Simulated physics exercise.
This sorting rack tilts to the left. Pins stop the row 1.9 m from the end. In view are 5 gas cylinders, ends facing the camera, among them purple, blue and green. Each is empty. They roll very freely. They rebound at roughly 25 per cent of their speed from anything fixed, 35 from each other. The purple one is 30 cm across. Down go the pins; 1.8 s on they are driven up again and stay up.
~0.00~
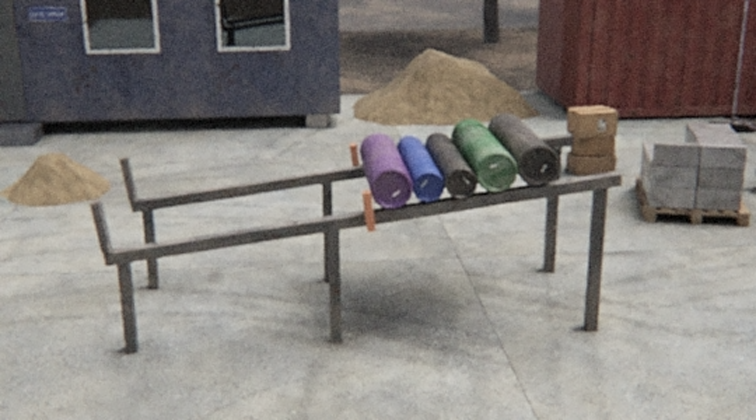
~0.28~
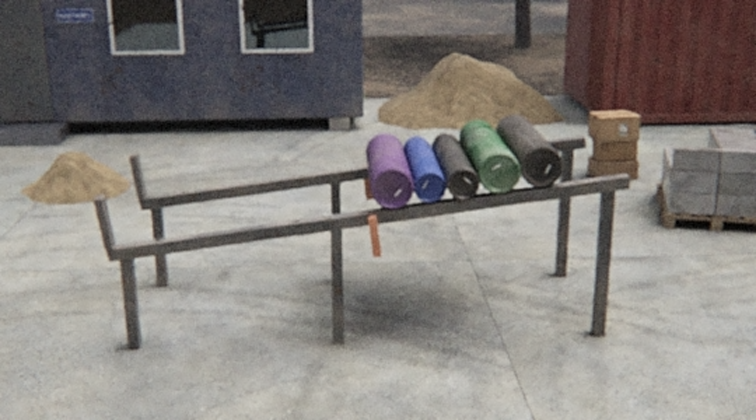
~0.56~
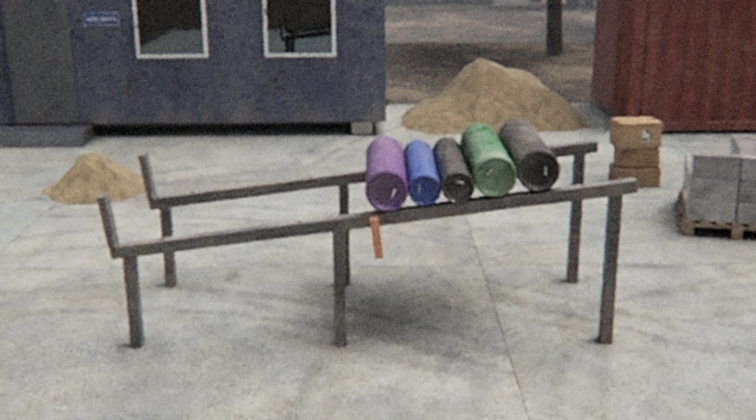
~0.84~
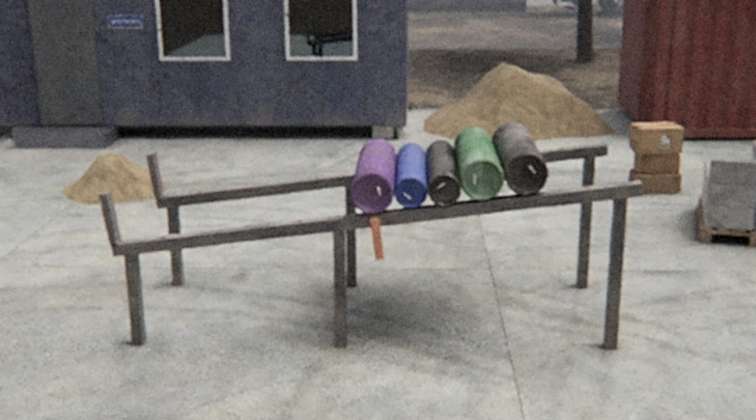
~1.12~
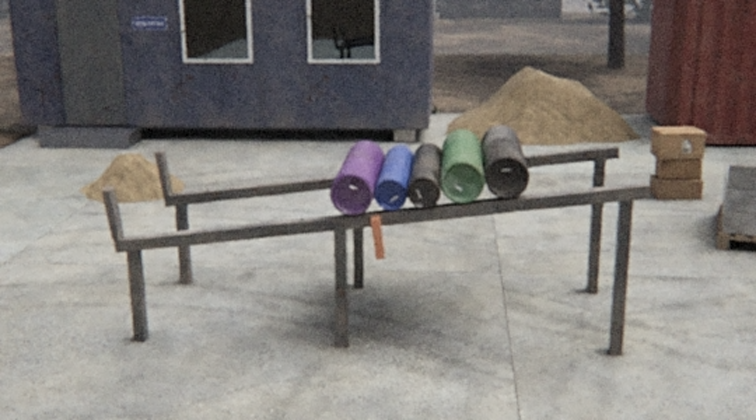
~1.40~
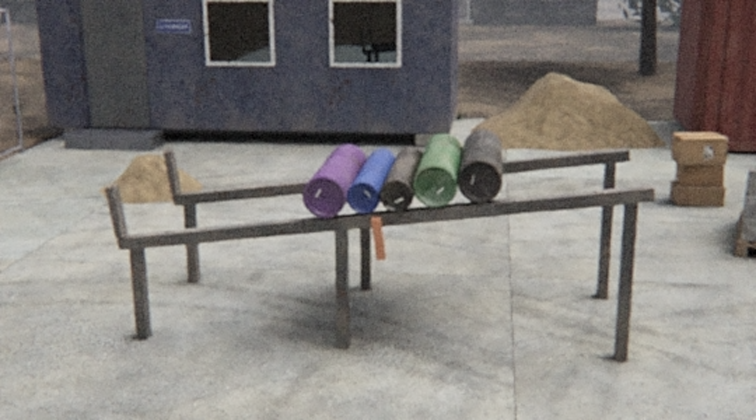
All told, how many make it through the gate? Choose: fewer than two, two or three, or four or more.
It is four or more; here the count comes to 4.
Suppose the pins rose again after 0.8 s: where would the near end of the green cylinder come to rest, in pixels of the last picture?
Around (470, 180).
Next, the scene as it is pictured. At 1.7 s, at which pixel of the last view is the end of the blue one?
At about (325, 203).
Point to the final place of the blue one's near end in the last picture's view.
At about (175, 217).
By 1.7 s, purple is on the rails, 60 cm below the pins, rolling left; blue is on the rails, 35 cm below the pins, rolling left; green is on the rails, 15 cm above the pins, rolling left; 3 of 5 have passed.
By 2.0 s, purple is on the rails, 90 cm below the pins, rolling left; blue is on the rails, 65 cm below the pins, rolling left; green is in the air, 15 cm below the pins, rolling left; 4 of 5 have passed.
Finally (2.9 s), purple is on the rails, 170 cm below the pins; blue is on the rails, 140 cm below the pins; green is on the rails, 90 cm below the pins; 4 of 5 have passed.
